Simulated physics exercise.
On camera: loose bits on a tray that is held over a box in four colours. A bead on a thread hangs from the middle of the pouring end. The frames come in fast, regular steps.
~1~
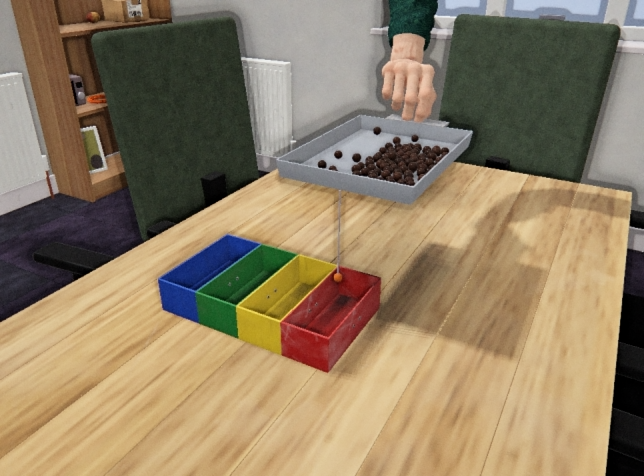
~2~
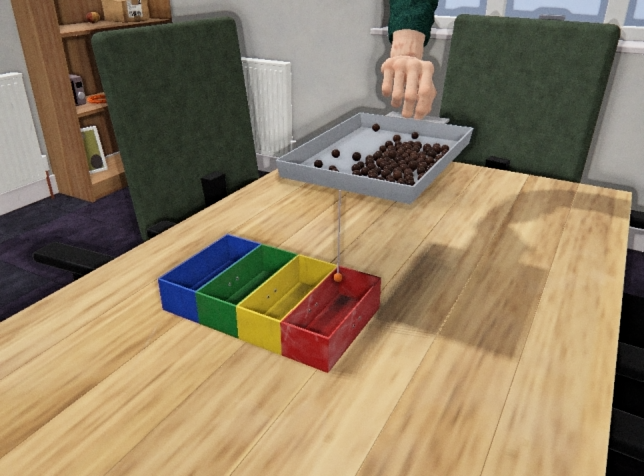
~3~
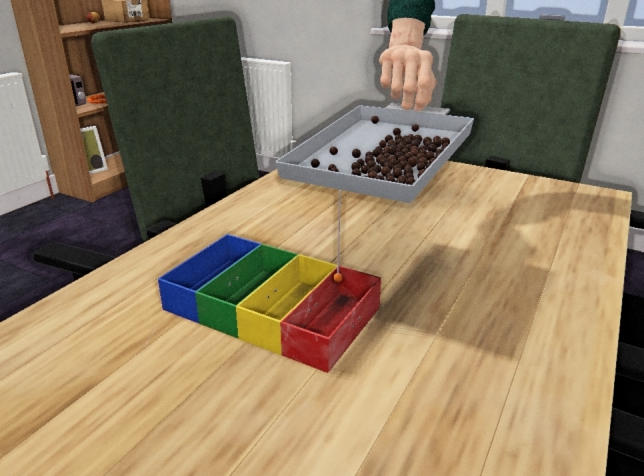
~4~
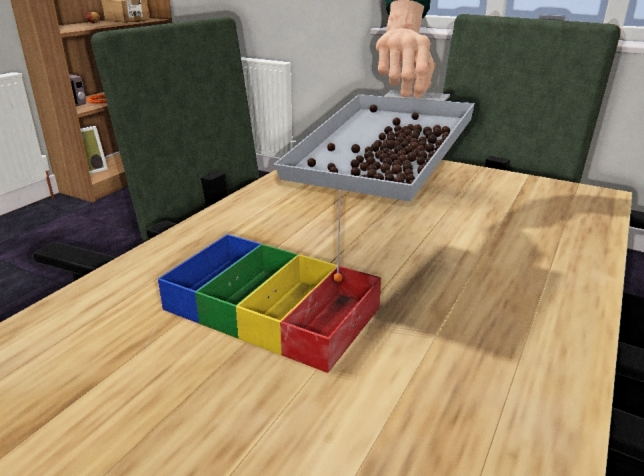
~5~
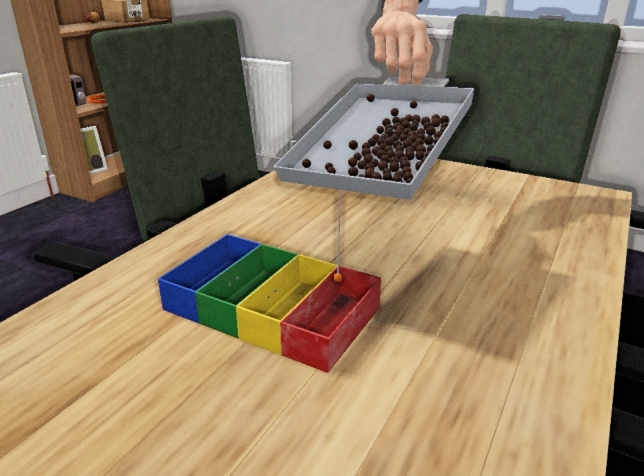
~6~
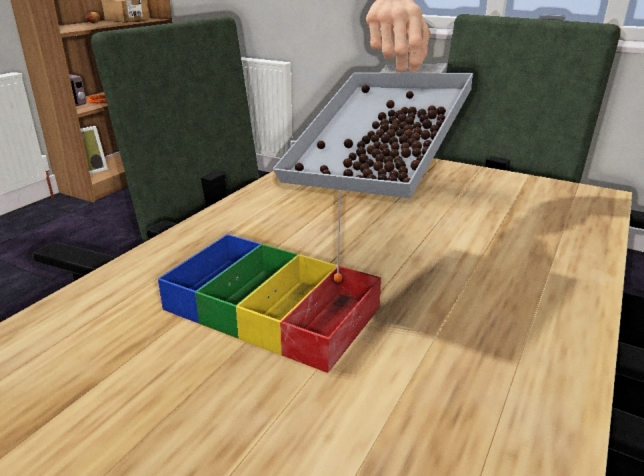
The clip opens with a hand holding a grey tray of dark brown balls level above a blue, green, yellow and red box on a wooden table. The hand then raises the tray's far end, the near edge dips lowest at its left corner, and the balls shift and spread across the tray.
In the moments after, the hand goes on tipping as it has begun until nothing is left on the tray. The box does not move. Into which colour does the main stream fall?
The yellow cell gets the most.
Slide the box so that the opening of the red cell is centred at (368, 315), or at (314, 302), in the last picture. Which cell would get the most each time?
In turn: The cell in green; the yellow one.
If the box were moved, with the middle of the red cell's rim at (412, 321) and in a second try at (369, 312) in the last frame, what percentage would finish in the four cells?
About 90 and 90 per cent.
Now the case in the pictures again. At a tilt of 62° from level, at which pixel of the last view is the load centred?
Roughly at (333, 159).
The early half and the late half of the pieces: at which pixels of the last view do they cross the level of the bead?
Around (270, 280) and then (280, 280).
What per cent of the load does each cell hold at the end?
Blue cell near 0; green cell near 10; yellow cell near 50; red cell near 20.
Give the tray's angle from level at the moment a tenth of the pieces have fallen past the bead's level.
At some 105 degrees.
Shortly afterwards, tray tipped steeply; the whole lot on the tray.
Next, tray tipped right over; all but a few on the tray; only a few in the green cell; a little falling or outside the box.
Some moments later, tray tipped past a quarter turn; near half in the yellow cell; near a quarter in the red cell; a little in the green cell; only a few in the blue cell; a little falling or outside the box.
In the end, tray tipped past a quarter turn; near half in the yellow cell; near a quarter in the red cell; a little in the green cell; only a few in the blue cell; a little outside the box.
